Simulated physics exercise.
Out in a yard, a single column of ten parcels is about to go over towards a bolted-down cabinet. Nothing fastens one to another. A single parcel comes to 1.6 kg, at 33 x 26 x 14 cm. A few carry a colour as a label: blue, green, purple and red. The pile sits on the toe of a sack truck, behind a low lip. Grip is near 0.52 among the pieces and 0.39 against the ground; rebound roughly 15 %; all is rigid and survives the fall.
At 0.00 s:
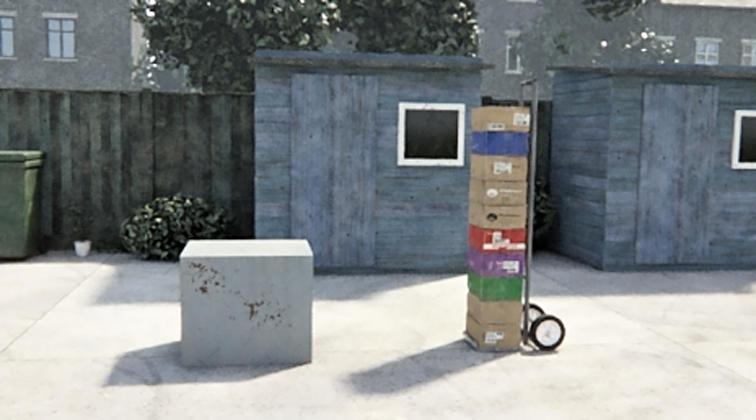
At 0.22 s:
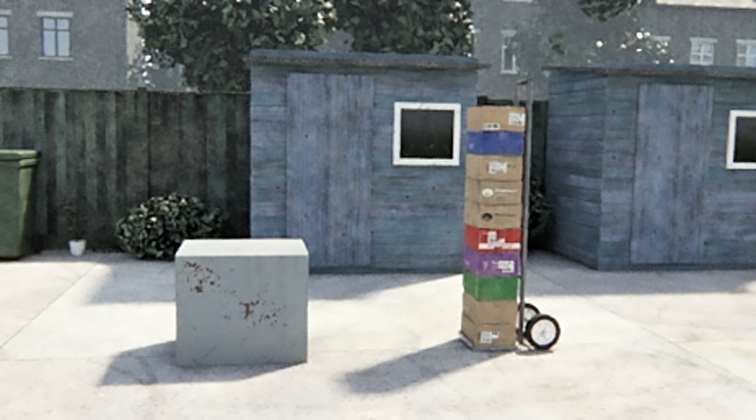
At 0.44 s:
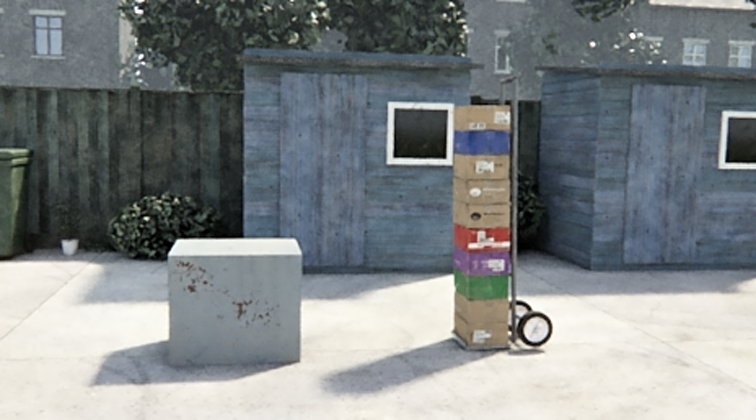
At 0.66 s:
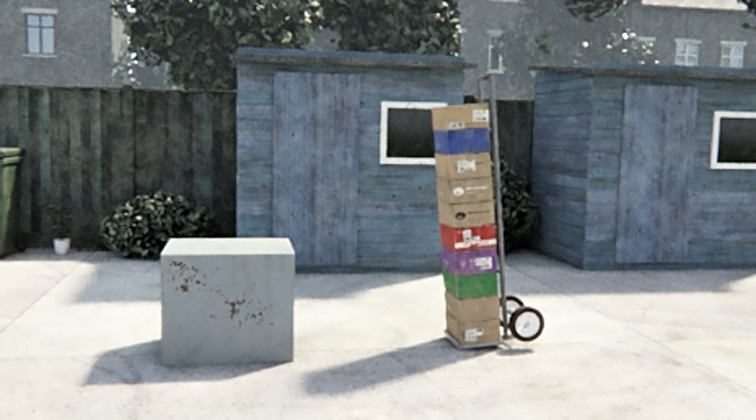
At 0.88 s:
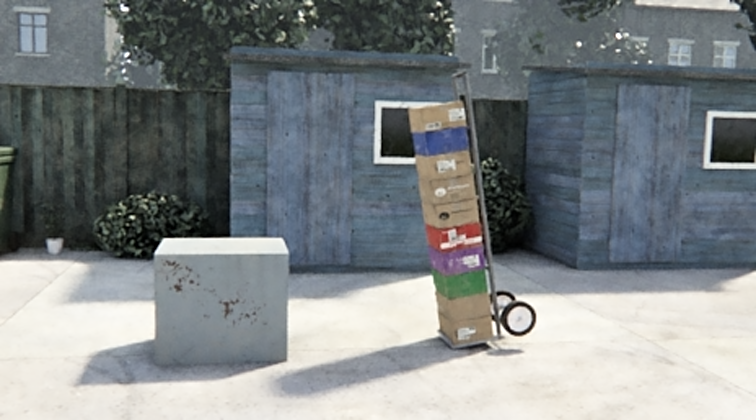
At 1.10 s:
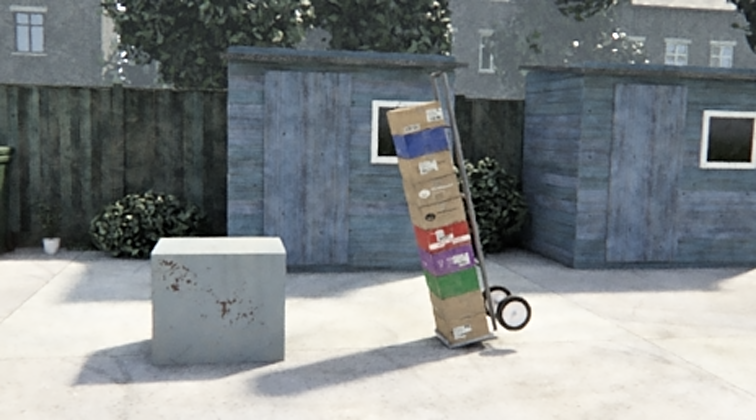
In a sunlit paved yard, seen from the front at a short distance, two blue wooden sheds stand before a dark fence, bushes and grey buildings. A rust-marked pale block sits left of a sack truck stacked with brown parcels, with blue near the top and red, purple and green lower down. As the camera pans slightly right, the upright truck and its stack lean steadily leftward together.
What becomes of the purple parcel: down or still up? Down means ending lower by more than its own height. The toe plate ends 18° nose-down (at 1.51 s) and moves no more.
In the end the purple parcel drops.
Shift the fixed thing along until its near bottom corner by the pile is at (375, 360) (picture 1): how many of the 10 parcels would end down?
In that case 6.
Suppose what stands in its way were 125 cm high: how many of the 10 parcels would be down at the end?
In that case 4.
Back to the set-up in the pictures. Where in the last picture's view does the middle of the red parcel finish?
Around (362, 294).
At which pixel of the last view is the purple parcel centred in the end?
At about (384, 300).
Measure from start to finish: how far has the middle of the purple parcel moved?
Roughly 58 cm away.
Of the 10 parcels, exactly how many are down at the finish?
The count is 8.
Around 1.34 s, none of the 10 parcels down, 10 disturbed; purple parcel tipped 23°; blue parcel tipped 23°, 43 mm lower.
Around 1.60 s, 3 of the 10 parcels down; purple parcel tipped 42°; red parcel tipped 42°, 56 mm lower.
Around 1.90 s, 7 of the 10 parcels down; purple parcel tipped 74°, 25 cm lower; blue parcel on its side.
Finally (2.9 s), 8 of the 10 parcels down; purple parcel tipped 73°, 25 cm lower; blue parcel upside down; green parcel tipped 73°, 15 cm lower. Seen by the last camera, middles, purple parcel near (384, 300), blue parcel near (239, 234).
